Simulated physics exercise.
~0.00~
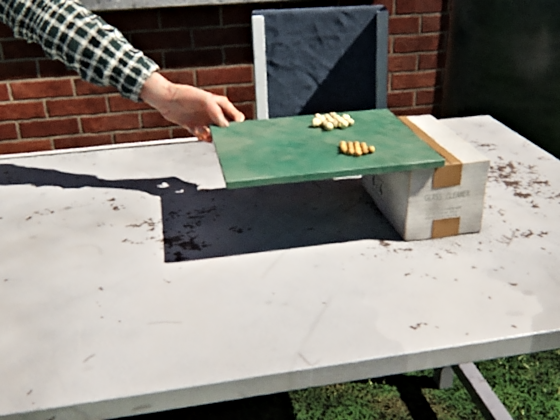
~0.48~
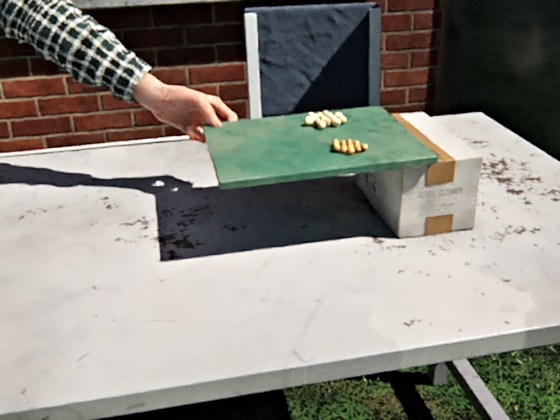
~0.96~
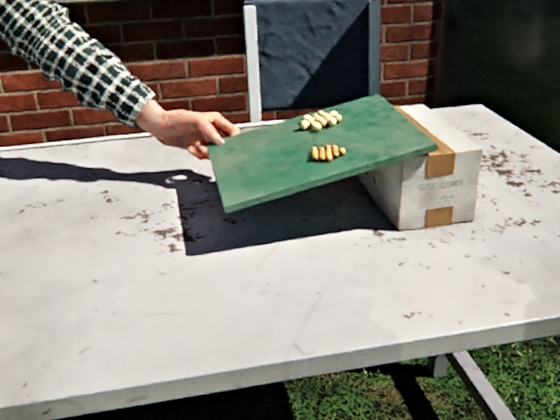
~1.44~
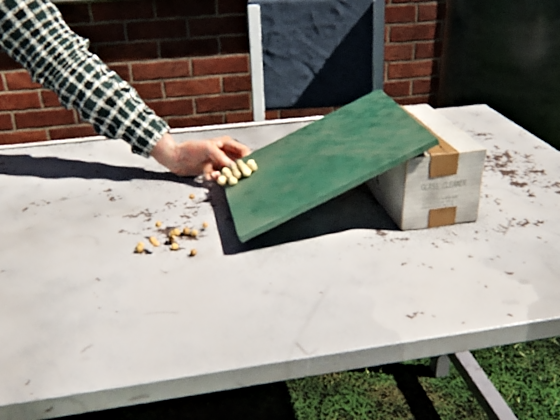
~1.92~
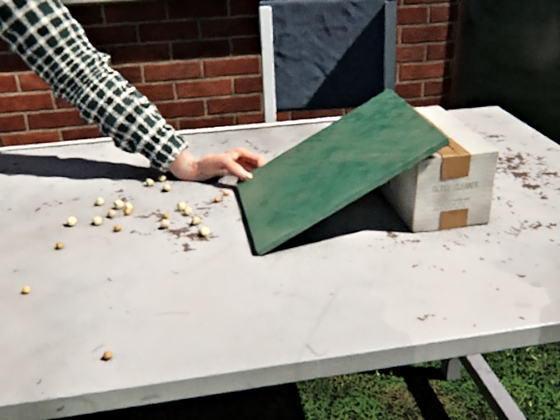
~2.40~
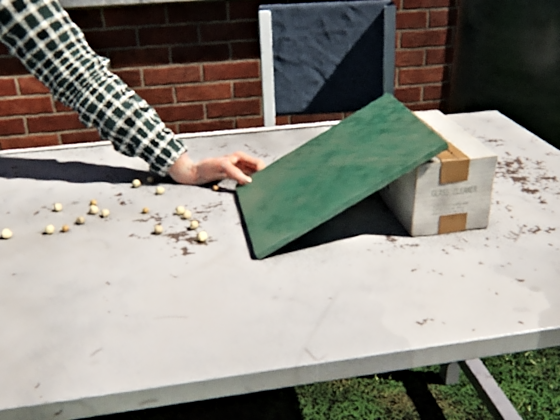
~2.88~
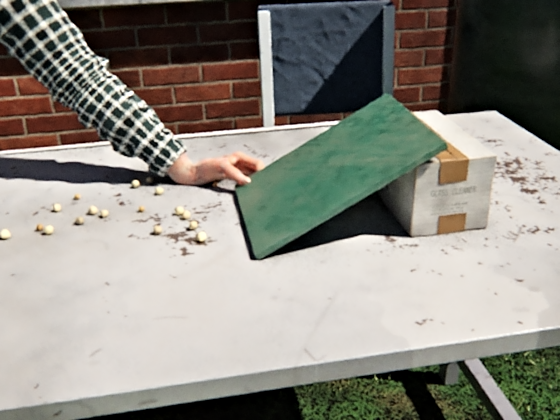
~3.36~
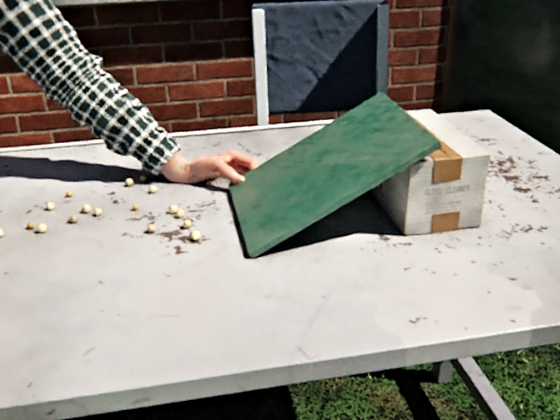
A hand lowered one end of a green board, its other end propped on a white box, until it touched the table, and two little piles of small pale pieces slid off and scattered leftward, ending strewn beside the resting hand.
